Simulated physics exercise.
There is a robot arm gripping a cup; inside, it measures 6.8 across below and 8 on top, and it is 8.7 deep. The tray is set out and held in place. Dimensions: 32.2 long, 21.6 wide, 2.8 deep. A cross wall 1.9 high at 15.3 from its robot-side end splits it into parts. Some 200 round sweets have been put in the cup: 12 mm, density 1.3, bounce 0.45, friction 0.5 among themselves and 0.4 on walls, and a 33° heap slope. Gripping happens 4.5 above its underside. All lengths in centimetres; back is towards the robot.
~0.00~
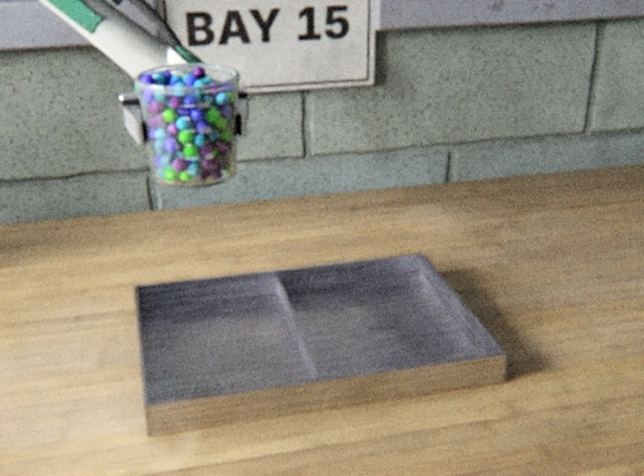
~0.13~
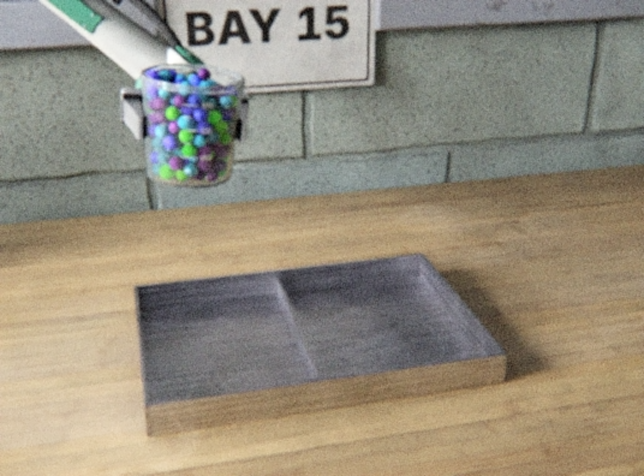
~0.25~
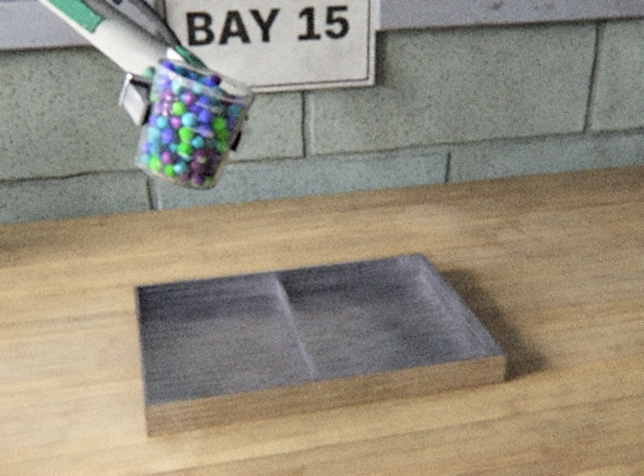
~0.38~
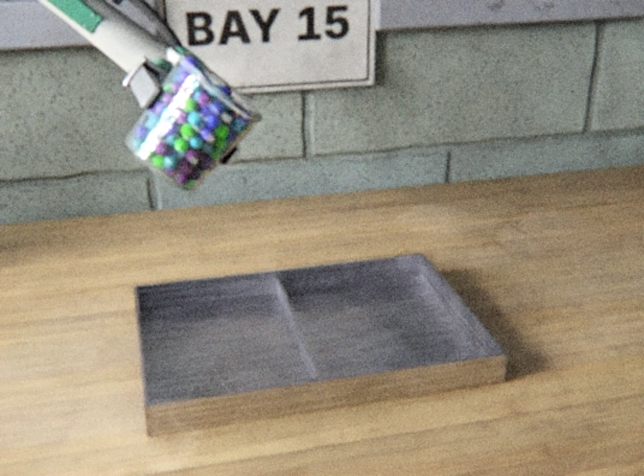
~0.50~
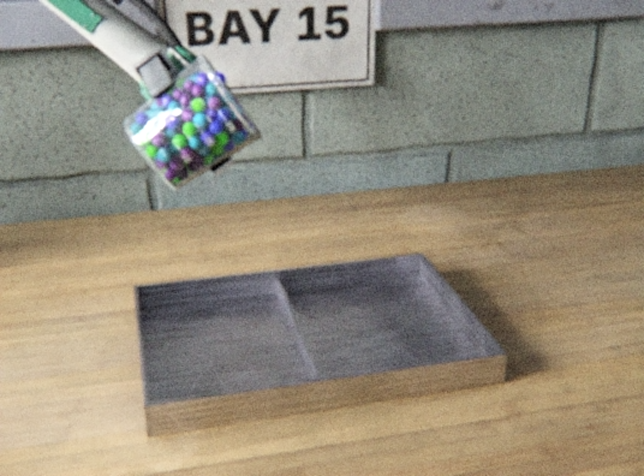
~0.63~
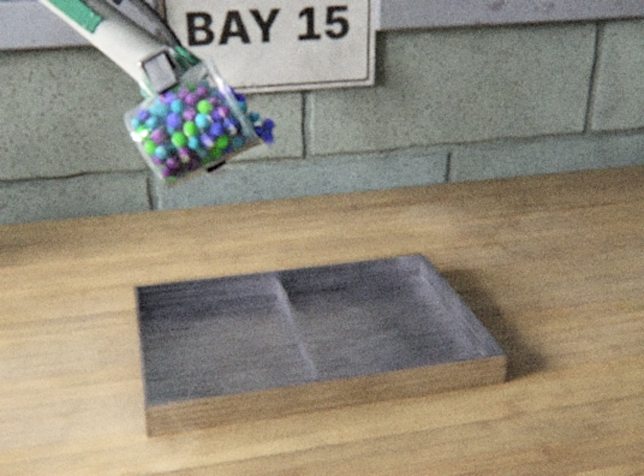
A robot arm held a clear cup of colorful little balls above a divided tray on a wooden table, then tilted it steadily to the right until a few balls slipped past the rim.
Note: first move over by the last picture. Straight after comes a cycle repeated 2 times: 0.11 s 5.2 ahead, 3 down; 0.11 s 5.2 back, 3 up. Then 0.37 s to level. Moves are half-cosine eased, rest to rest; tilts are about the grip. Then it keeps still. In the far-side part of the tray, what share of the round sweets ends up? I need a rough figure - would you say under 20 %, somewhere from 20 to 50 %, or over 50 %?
I would say somewhere from 20 to 50 %.
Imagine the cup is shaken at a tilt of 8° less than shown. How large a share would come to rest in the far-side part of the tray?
It would come to roughly 25 per cent.
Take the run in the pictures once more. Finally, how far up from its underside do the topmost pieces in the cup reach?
About 7.5 cm.
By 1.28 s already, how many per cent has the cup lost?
I'd put it at some 40 percent.
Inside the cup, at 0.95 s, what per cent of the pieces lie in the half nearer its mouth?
About 45 percent.
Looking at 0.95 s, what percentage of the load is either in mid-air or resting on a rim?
Some 12 per cent.
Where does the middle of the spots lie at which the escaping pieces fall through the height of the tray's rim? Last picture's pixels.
Close to pixel (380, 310).
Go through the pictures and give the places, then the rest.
The first frame shows the cup middle at (192, 127), level; upper third of the load around (187, 96), from x 150 to 230, top at y 75; 198 in the cup.
The second frame shows the cup middle at (191, 127), tilted 6° forward; upper third of the load around (187, 95), from x 155 to 230, top at y 75.
The third frame shows the cup middle at (191, 127), tilted 22° forward; upper third of the load around (191, 96), from x 150 to 240, top at y 70.
The fourth frame shows the cup middle at (190, 127), tilted 41° forward; upper third of the load around (196, 99), from x 140 to 245, top at y 65.
The fifth frame shows the cup middle at (190, 127), tilted 57° forward; upper third of the load around (201, 101), from x 140 to 245, top at y 75.
The sixth frame shows the cup middle at (190, 127), tilted 63° forward; upper third of the load around (196, 107), from x 140 to 270, top at y 80; 198 in the cup.
After 0.95 s, tilted 63° forward, highest piece 24 above the table; 149 in the cup, 25 in the far-side part, 24 in flight or on a rim.
After 1.28 s, tilted 25° forward, highest piece 25 above the table; 115 in the cup, 65 in the far-side part, 10 in the robot-side part, 4 on the table or floor, 4 in flight or on a rim.
After 1.64 s, level, highest piece 26 above the table; 115 in the cup, 64 in the far-side part, 10 in the robot-side part, 9 on the table or floor.
After 2.69 s, level, highest piece 26 above the table; 115 in the cup, 64 in the far-side part, 10 in the robot-side part, 9 on the table or floor.
In the end, 115 in the cup, 64 in the far-side part, 10 in the robot-side part, 9 on the table or floor. That is 32 % in the far-side part of the tray.
